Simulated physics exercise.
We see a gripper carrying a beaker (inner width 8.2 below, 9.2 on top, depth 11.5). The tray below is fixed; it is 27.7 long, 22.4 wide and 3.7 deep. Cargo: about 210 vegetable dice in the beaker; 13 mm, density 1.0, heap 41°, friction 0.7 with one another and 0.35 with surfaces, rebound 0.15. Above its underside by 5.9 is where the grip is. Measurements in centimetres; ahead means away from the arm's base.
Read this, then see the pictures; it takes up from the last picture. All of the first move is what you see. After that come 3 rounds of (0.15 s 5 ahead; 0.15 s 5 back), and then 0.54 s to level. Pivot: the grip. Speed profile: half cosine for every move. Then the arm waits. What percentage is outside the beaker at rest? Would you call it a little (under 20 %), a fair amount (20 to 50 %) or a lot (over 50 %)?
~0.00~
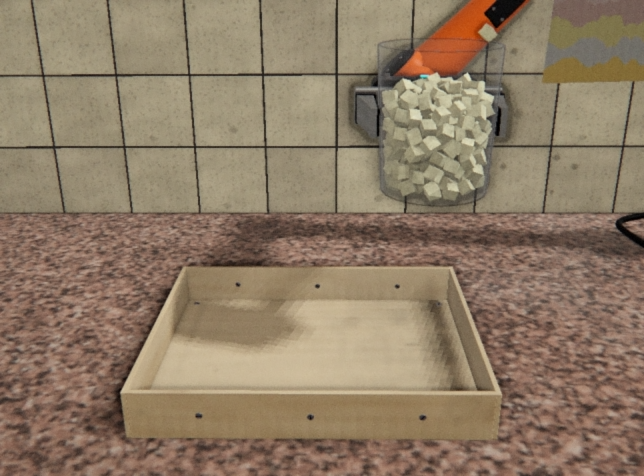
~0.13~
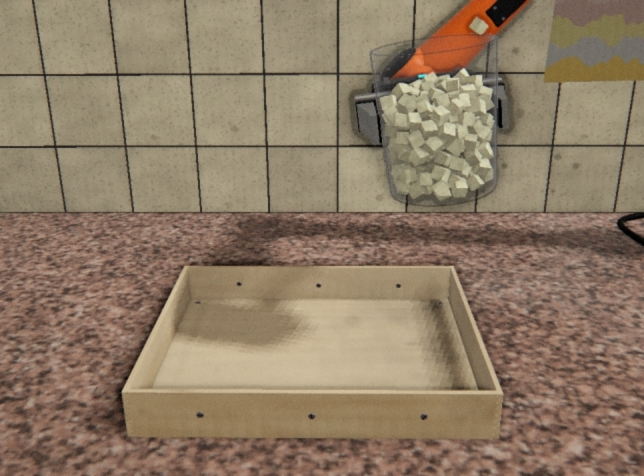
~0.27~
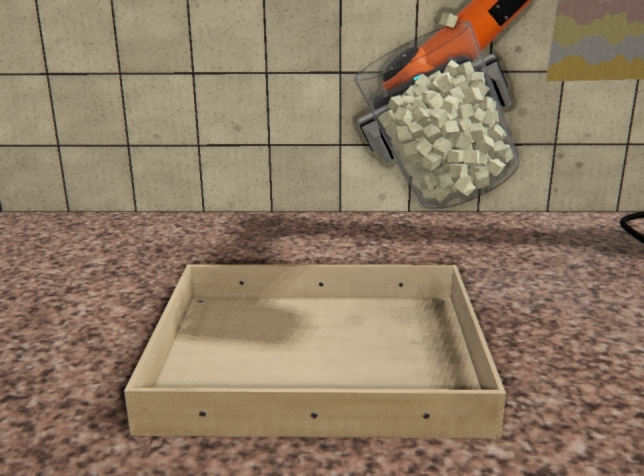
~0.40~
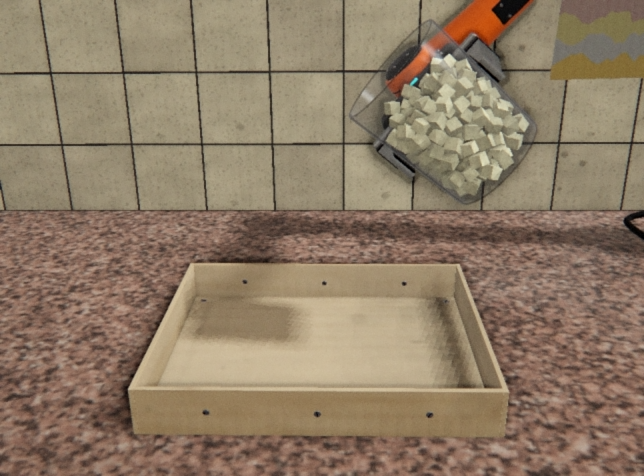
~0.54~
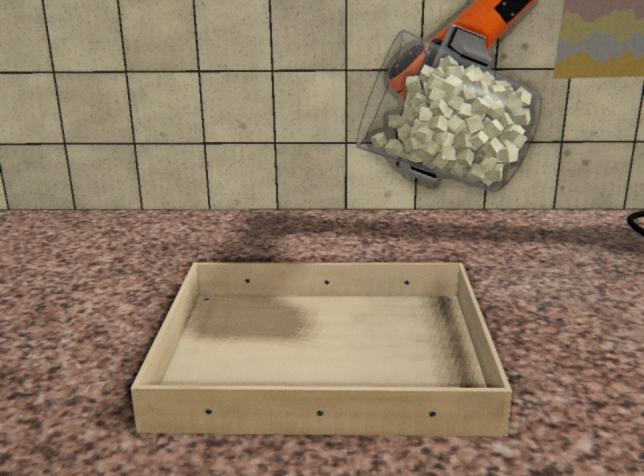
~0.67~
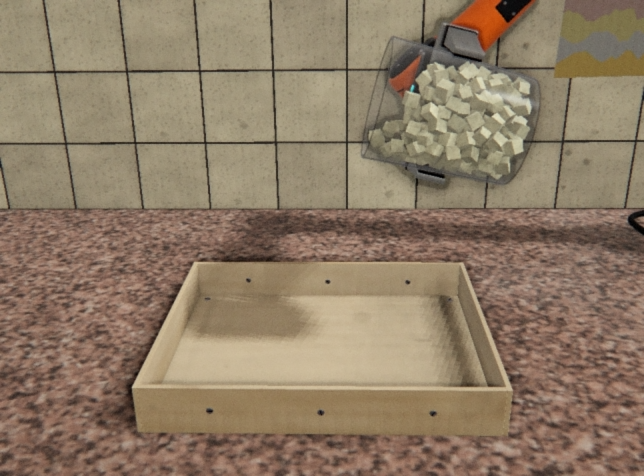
I would call it a fair amount, 20 to 50 %.
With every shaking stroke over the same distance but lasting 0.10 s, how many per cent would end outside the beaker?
About 70 per cent, then.
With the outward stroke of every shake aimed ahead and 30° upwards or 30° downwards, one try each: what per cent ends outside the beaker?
First try about 60 %, second try about 15 %.
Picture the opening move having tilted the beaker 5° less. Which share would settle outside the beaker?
Roughly 30 percent then.
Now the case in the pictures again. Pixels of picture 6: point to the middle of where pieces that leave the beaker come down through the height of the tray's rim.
Centre: About (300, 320).
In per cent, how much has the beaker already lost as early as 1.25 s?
25 %.
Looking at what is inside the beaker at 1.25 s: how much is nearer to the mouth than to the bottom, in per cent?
Mouth half: Close to 60 per cent.
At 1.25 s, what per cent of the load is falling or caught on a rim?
Roughly 8 percent.
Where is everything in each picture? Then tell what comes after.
In the first frame, beaker middle at (437, 122), level; upper third of the load around (437, 103), from x 390 to 490, top at y 35; 210 in the beaker.
In the second frame, beaker middle at (438, 121), tilted 7° forward; upper third of the load around (440, 103), from x 390 to 485, top at y 25.
In the third frame, beaker middle at (441, 120), tilted 26° forward; upper third of the load around (449, 104), from x 390 to 505, top at y 20.
In the fourth frame, beaker middle at (445, 118), tilted 50° forward; upper third of the load around (454, 100), from x 390 to 520, top at y 65.
In the fifth frame, beaker middle at (448, 116), tilted 69° forward; upper third of the load around (459, 94), from x 380 to 525, top at y 65.
In the sixth frame, beaker middle at (449, 116), tilted 76° forward; upper third of the load around (466, 92), from x 375 to 525, top at y 70; 210 in the beaker.
By 1.25 s, tilted 76° forward, highest piece 23 above the table; 153 in the beaker, 40 in the tray, 1 on the table or floor, 16 in flight or on a rim.
By 1.82 s, tilted 42° forward, highest piece 24 above the table; 127 in the beaker, 81 in the tray, 1 on the table or floor, 1 in flight or on a rim.
By 2.31 s, level, highest piece 25 above the table; 127 in the beaker, 82 in the tray, 1 on the table or floor.
By 3.36 s, level, highest piece 25 above the table; 127 in the beaker, 82 in the tray, 1 on the table or floor.
Final count, 127 in the beaker, 82 in the tray, 1 on the table or floor. That is 40 % outside the beaker.
